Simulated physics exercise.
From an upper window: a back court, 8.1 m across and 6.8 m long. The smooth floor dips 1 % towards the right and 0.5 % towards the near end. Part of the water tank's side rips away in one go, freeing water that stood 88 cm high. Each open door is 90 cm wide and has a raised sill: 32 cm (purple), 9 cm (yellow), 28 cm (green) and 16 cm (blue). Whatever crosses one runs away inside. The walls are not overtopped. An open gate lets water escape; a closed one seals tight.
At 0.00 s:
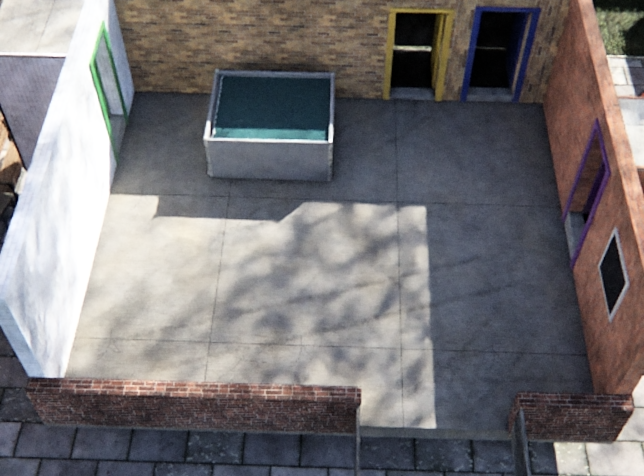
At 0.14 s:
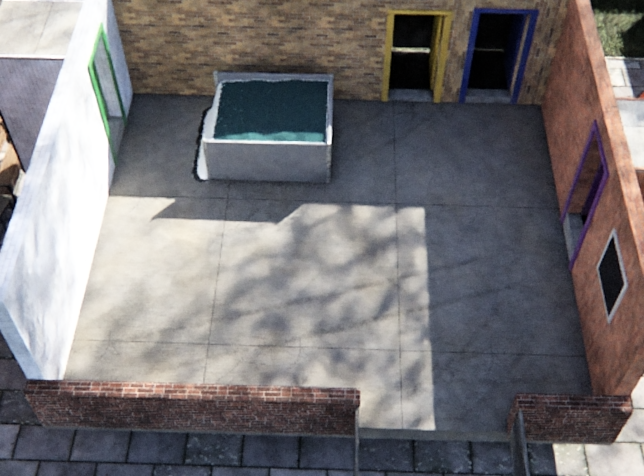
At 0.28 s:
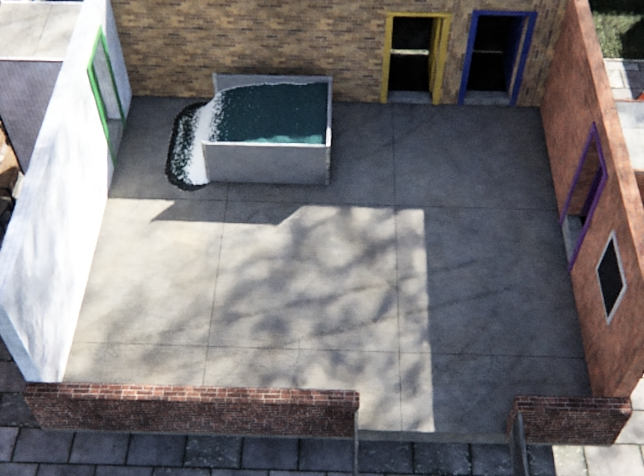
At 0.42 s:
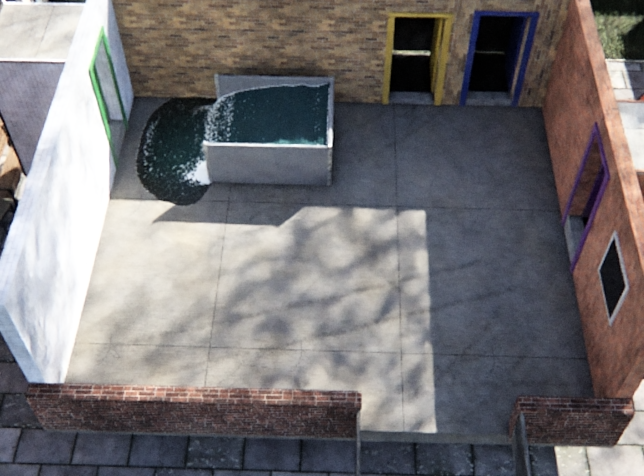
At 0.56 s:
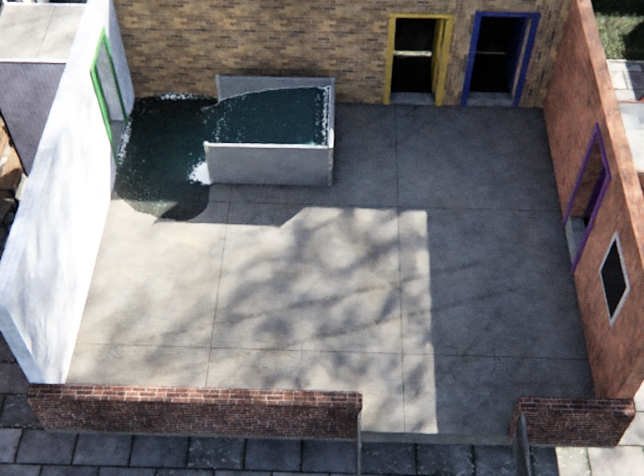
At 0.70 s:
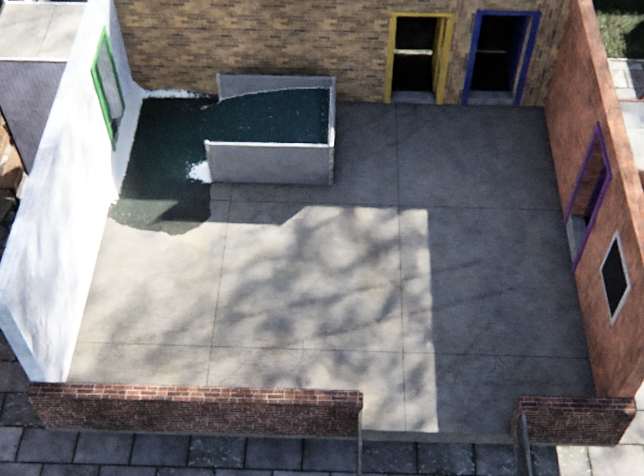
A pale, open-topped water tank stands against the tan brick back wall of a paved court seen from above. A green-framed opening sits in the white left wall, yellow and blue doorways at the back, and a purple-framed one in the reddish right wall. Dark water bursts from the tank's left side, foaming, and spreads across the floor to the white wall, while the camera stays still.
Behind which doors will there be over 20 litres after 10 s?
Within that time: At the purple door it does not reach the limit; at the yellow door it does not reach the limit; at the green door it exceeds the limit; at the blue door it keeps below the limit.
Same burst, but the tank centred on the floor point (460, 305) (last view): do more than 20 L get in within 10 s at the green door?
Then: Green under.
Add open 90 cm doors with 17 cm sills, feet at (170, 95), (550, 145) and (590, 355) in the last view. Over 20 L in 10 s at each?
In turn: Over, under, under.
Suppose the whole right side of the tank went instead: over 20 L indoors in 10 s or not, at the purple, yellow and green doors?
Against that limit: Purple below, yellow over, green below.
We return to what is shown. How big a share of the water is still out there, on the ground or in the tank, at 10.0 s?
Roughly 88 in a hundred.
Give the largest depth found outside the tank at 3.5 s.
Up to some 29 cm.
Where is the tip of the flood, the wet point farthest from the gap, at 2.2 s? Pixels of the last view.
Near (61, 404).
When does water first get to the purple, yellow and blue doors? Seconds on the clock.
Arrival: Purple 5.5 s, yellow 3.0 s, blue 3.6 s.
After 1.4 s water covers 15 % of the floor and is deepest (59 cm) near (127, 137); purple door not reached, yellow door not reached, green door 55 cm at the sill, 91 L in, blue door not reached.
After 2.2 s water covers 20 % of the floor and is deepest (44 cm) near (123, 151); purple door not reached, yellow door not reached, green door 44 cm at the sill, 211 L in, blue door not reached.
After 3.5 s water covers 40 % of the floor and is deepest (29 cm) near (64, 393); purple door not reached, yellow door 6 cm at the sill, 0 L in, green door 21 cm at the sill, 249 L in, blue door not reached.
After 6.0 s water covers 70 % of the floor and is deepest (16 cm) near (592, 411); purple door 2 cm at the sill, 0 L in, yellow door 3 cm at the sill, 0 L in, green door 8 cm at the sill, 250 L in, blue door 2 cm at the sill, 0 L in.
After 10.0 s water covers 85 % of the floor and is deepest (13 cm) near (594, 422); purple door 9 cm at the sill, 0 L in, yellow door 2 cm at the sill, 0 L in, green door 8 cm at the sill, 250 L in, blue door 3 cm at the sill, 0 L in.
